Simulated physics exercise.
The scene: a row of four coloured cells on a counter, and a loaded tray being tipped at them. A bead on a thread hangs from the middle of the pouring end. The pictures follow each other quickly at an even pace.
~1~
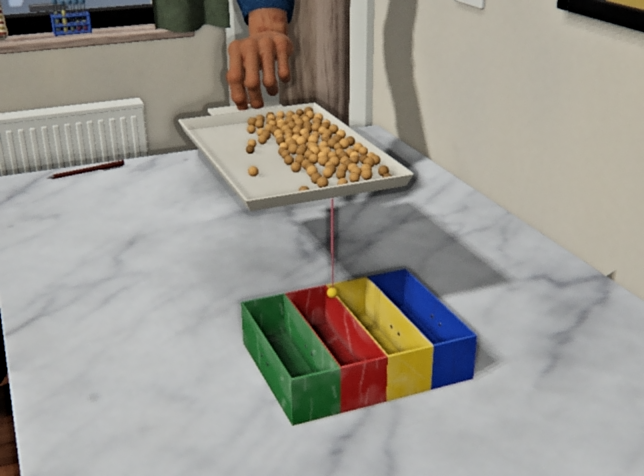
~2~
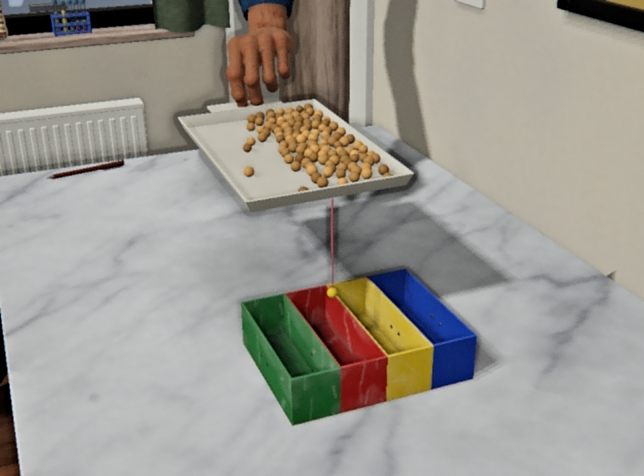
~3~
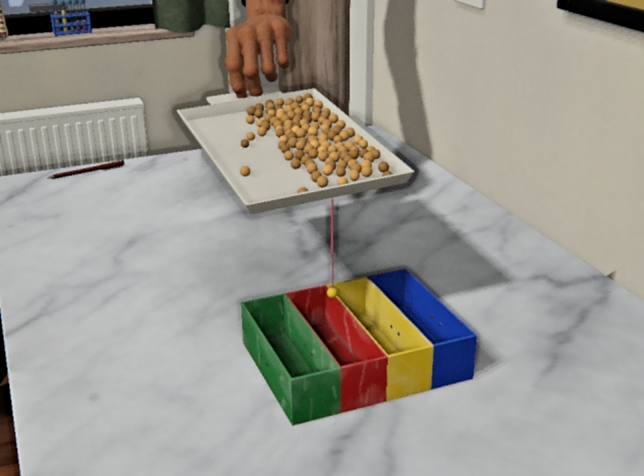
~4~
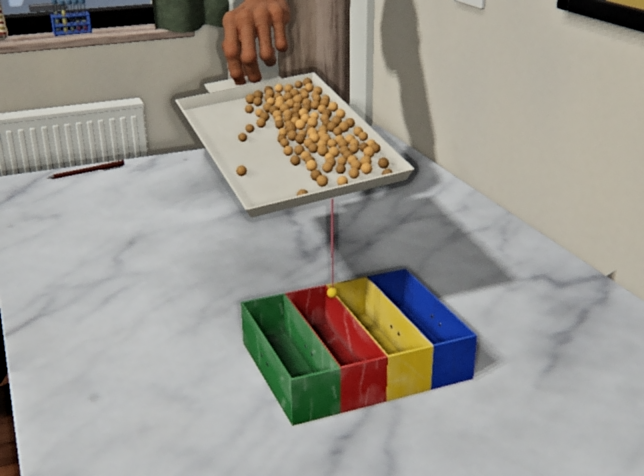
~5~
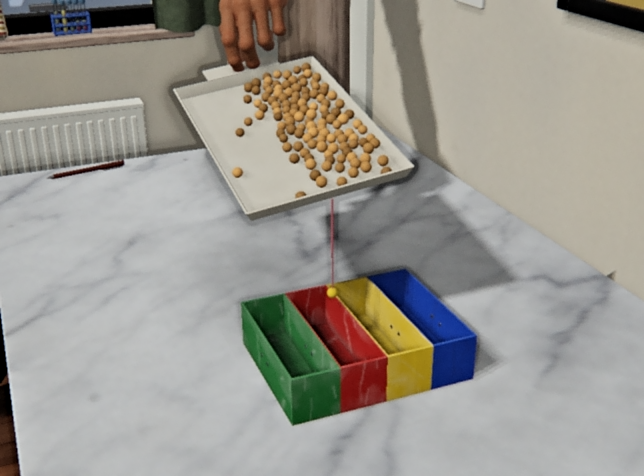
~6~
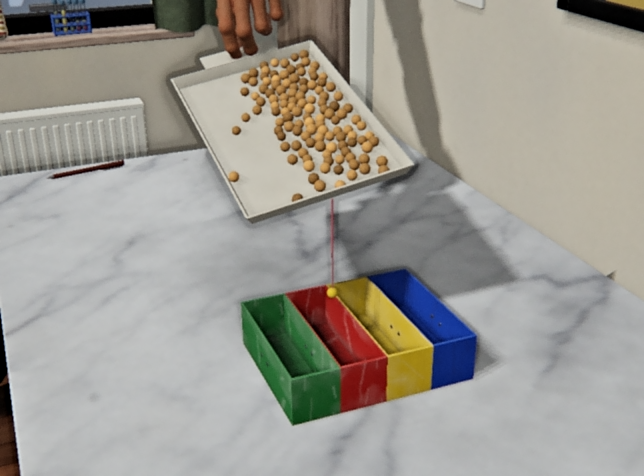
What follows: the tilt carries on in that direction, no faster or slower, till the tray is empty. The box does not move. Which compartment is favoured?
The green one ends fullest.
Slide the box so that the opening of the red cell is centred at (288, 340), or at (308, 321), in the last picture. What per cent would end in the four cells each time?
In turn 90 and 60 in a hundred.
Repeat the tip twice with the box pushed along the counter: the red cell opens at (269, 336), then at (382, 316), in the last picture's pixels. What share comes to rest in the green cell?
First some 40, then 0 per cent.
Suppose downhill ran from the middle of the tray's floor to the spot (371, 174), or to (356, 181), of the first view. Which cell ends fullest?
The first try: The blue one. The second: The cell in blue.
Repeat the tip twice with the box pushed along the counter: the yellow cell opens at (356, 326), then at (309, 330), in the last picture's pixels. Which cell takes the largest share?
At the first place the cell in green, at the second that red cell.
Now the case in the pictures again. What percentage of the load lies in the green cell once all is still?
Some 30 per cent.
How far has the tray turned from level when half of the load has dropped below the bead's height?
Around 65° of tilt.
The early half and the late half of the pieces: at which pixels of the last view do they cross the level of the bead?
First near (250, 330), later near (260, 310).
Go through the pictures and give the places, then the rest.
In the first frame, corners of the pouring end (250, 198) and (406, 173), level; middle of the load (311, 145), round wooden beads; bead on its thread (333, 293); green cell (316, 392); red cell (364, 380); yellow cell (409, 369); blue cell (453, 358).
In the second frame, corners of the pouring end (250, 198) and (406, 172), level; middle of the load (311, 143).
In the third frame, corners of the pouring end (250, 201) and (406, 170), tipped barely, lowest at the left corner; middle of the load (311, 138).
In the fourth frame, corners of the pouring end (250, 205) and (406, 167), tipped a little, lowest at the left corner; middle of the load (310, 129).
In the fifth frame, corners of the pouring end (250, 209) and (406, 165), tipped a little, lowest at the left corner; middle of the load (312, 115).
In the sixth frame, corners of the pouring end (250, 213) and (406, 162), tipped clearly, lowest at the left corner; middle of the load (310, 109), almost all on the move; green cell (316, 392); red cell (364, 380); yellow cell (409, 369); blue cell (453, 358).
Just after the last frame, tray tipped steeply; roughly a third on the tray; about a tenth in the green cell; just a few in the red cell; roughly half falling or outside the box.
A moment on, tray tipped past a quarter turn; roughly a third in the green cell; about a tenth in the red cell; roughly two thirds falling or outside the box.
Further on, tray tipped past a quarter turn; roughly a third in the green cell; about a tenth in the red cell; roughly two thirds falling or outside the box.
When it is over, tray tipped past a quarter turn; roughly a third in the green cell; about a tenth in the red cell; not one in the yellow cell; not one in the blue cell; roughly two thirds outside the box.
